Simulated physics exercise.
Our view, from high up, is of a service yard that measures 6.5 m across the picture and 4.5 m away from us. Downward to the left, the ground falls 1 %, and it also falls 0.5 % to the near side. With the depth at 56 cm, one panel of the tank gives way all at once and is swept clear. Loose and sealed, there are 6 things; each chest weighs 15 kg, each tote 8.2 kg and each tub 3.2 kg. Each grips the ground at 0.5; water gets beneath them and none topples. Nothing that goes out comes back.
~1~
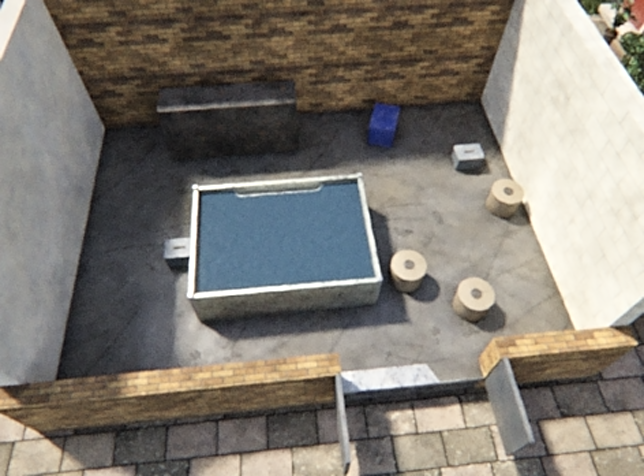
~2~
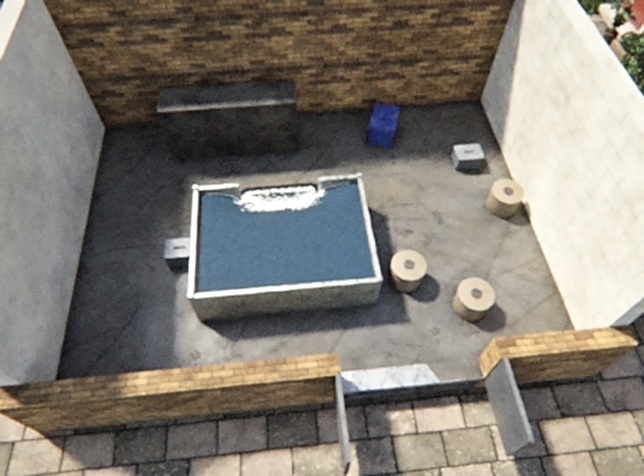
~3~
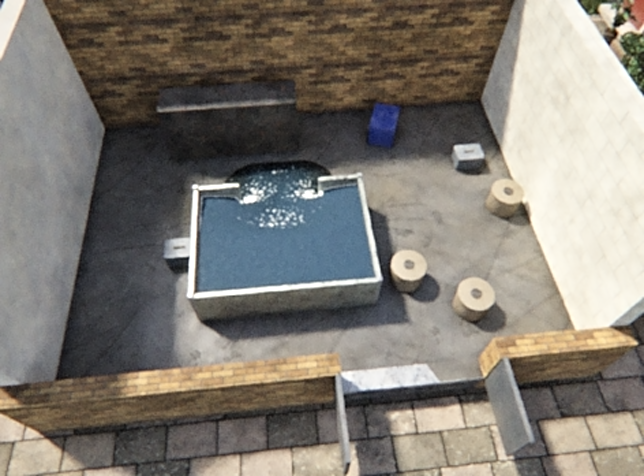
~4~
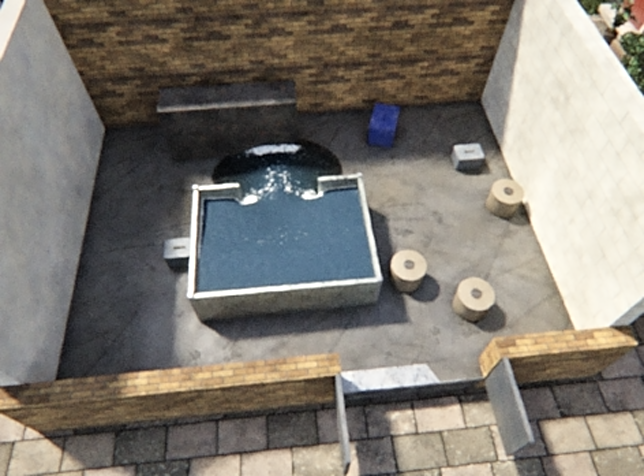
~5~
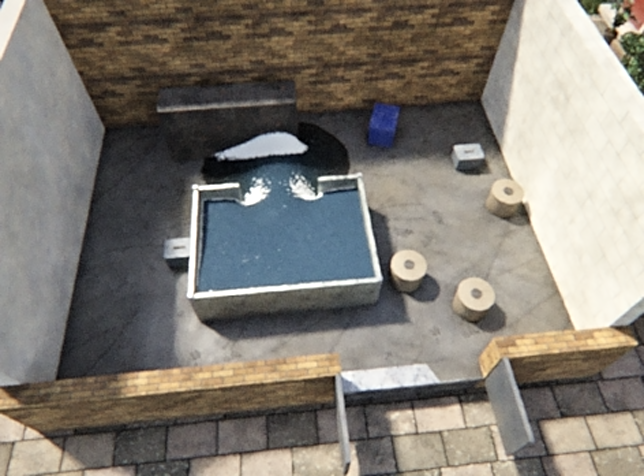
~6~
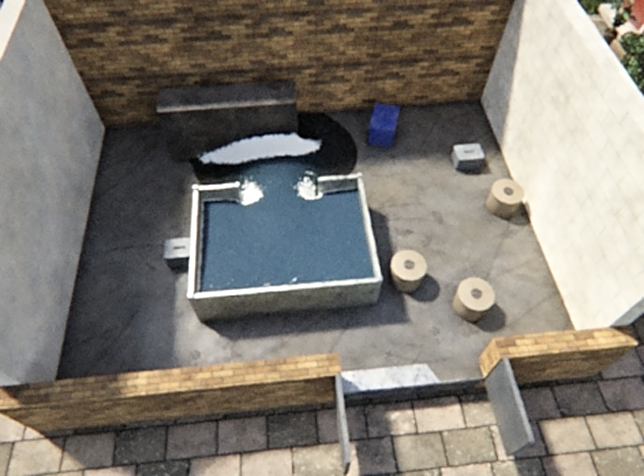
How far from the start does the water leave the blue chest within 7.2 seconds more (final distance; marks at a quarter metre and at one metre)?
Prediction - the blue chest is displaced a great deal.
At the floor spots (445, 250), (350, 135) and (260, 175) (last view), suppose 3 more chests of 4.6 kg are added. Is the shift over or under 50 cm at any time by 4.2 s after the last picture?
Within it, beyond it, beyond it.
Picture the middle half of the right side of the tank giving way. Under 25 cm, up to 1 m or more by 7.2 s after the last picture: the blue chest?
Outcome for the blue chest: It is borne far off.
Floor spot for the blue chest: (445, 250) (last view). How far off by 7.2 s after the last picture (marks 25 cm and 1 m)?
Observed: Object is barely disturbed.
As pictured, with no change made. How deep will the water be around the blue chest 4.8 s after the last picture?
Close to 5 centimetres.
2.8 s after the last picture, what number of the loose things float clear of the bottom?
Total: 1.
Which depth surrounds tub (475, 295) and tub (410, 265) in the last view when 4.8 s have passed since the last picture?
Roughly 3 and 3 cm.
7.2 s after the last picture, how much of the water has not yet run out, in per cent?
Around 96 per cent of the water is still in there.
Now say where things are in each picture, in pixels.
The first frame shows the blue chest at (385, 116) rests on the ground; water covers 3.4 m2; 0 of 6 have shifted.
The second frame shows the blue chest at (385, 116), on the bottom; 4.0 m2 under water; 0 of 6 have shifted.
The third frame shows the blue chest at (385, 116) rests on the ground; water covers 4.8 m2; 0 of 6 have shifted.
The fourth frame shows the blue chest at (385, 116), on the bottom; water covers 5.5 m2; 0 of 6 have shifted.
The fifth frame shows the blue chest at (385, 116), on the bottom; water covers 6.0 m2; 0 of 6 have shifted.
The sixth frame shows the blue chest at (385, 116) rests on the ground; water covers 6.4 m2; 0 of 6 have shifted.
Then, 0.9 s after the last picture the blue chest is near (403, 116), 0.3 m from its start, aground; 0 of 6 are out; 0 afloat.
Then, 2.8 s after the last picture the blue chest is near (506, 165), 2.0 m from its start, aground; 0 of 6 are out; 1 afloat.
Then, 4.8 s after the last picture the blue chest is near (536, 286), 3.5 m from its start, aground; 0 of 6 are out; 3 afloat.
Then, 7.2 s after the last picture the blue chest is near (472, 335), 3.8 m from its start, aground; 2 of 6 are out; 2 afloat.
